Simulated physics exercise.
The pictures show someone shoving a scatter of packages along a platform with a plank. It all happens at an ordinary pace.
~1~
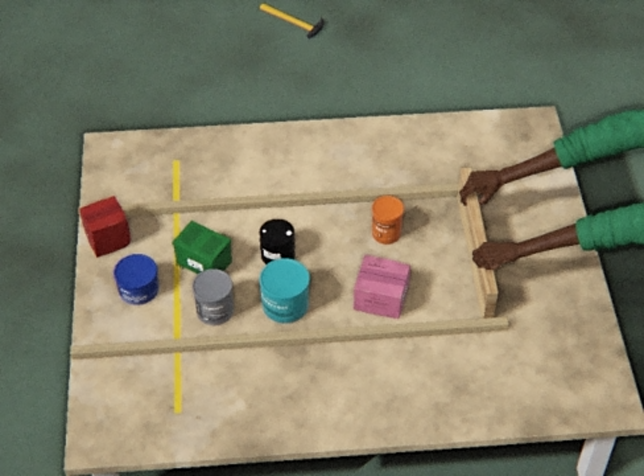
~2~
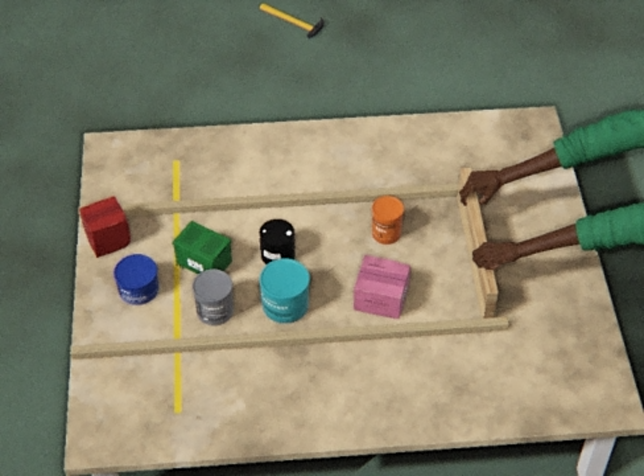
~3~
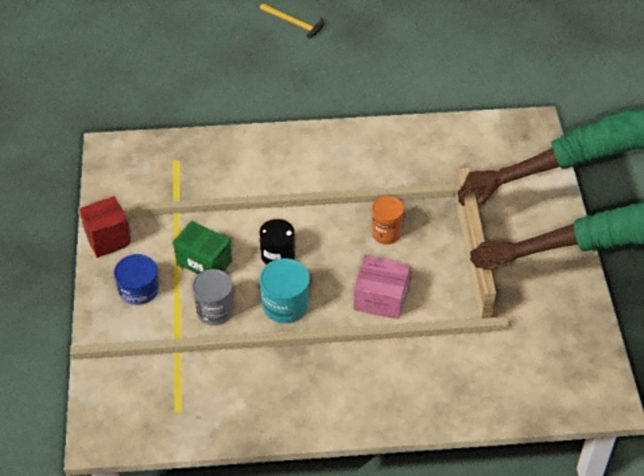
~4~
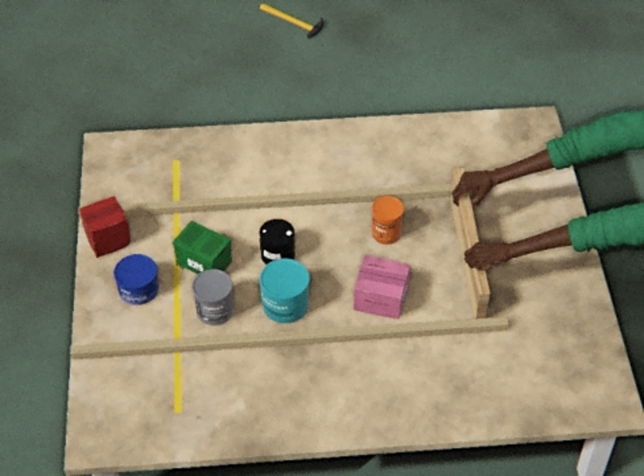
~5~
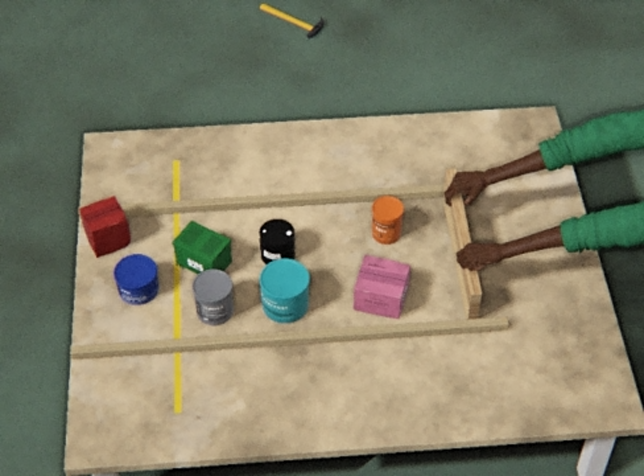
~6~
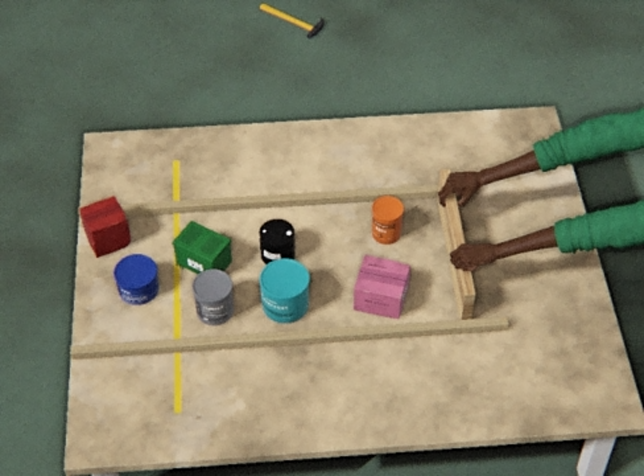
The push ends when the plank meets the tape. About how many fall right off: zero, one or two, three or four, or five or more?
Here the number that fall off is one or two.
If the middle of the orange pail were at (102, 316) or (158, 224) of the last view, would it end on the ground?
In turn it tumbles off; holds on.
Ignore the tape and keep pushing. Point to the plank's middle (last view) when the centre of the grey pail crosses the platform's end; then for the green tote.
For the grey pail at (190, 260), for the green tote at (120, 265).
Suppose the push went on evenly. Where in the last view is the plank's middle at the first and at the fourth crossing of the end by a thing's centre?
At (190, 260) for the first, at (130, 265) for the fourth.
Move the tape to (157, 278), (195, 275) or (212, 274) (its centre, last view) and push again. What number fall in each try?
Try by try, 2, 0 and 0.
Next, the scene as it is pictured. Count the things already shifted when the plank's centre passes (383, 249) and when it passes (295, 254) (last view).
At the one place 2, at the other 5.
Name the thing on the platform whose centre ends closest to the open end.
The red box.
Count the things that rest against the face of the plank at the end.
It touches 3.
Early on, none off yet; red box at rest near (106, 227); blue pail at rest near (137, 280); green tote at rest near (203, 253).
Finally, the number that fall off is one or two; lost, grey pail.
